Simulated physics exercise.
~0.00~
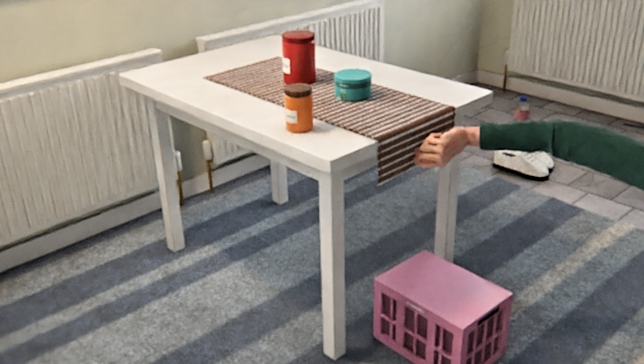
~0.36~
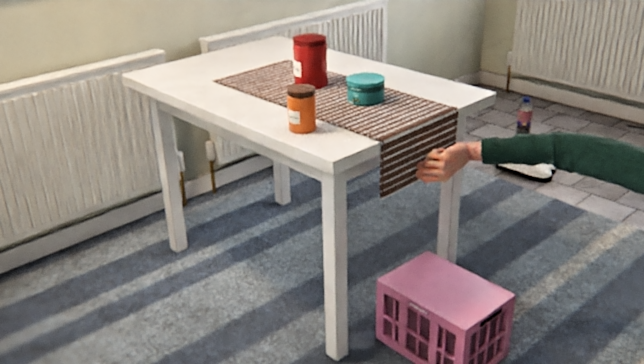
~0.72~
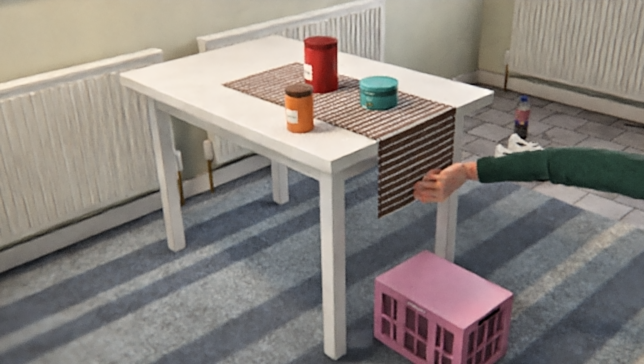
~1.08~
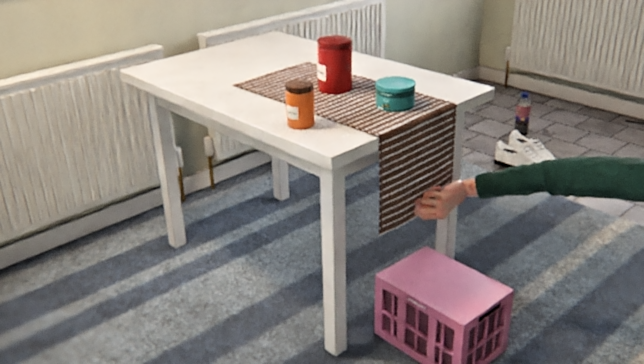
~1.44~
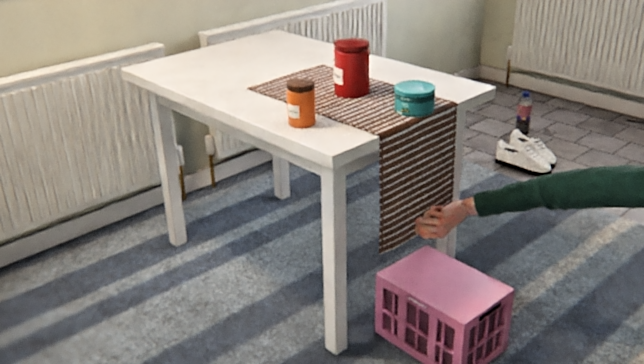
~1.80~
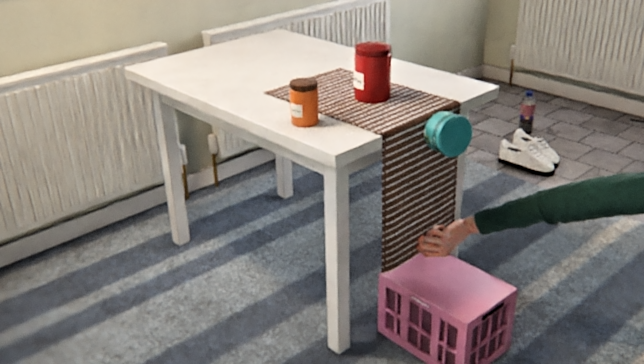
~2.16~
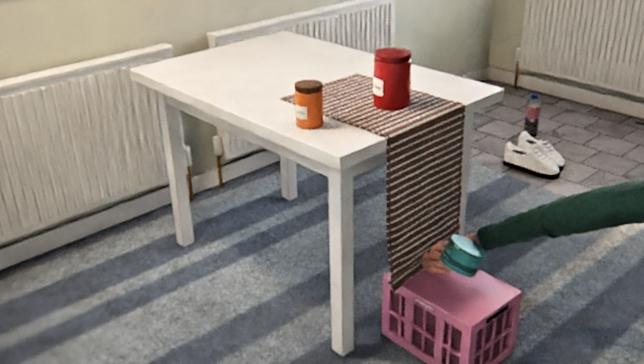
Brown cloth pulled by a hand carries a turquoise tub off the table; orange jar stays.
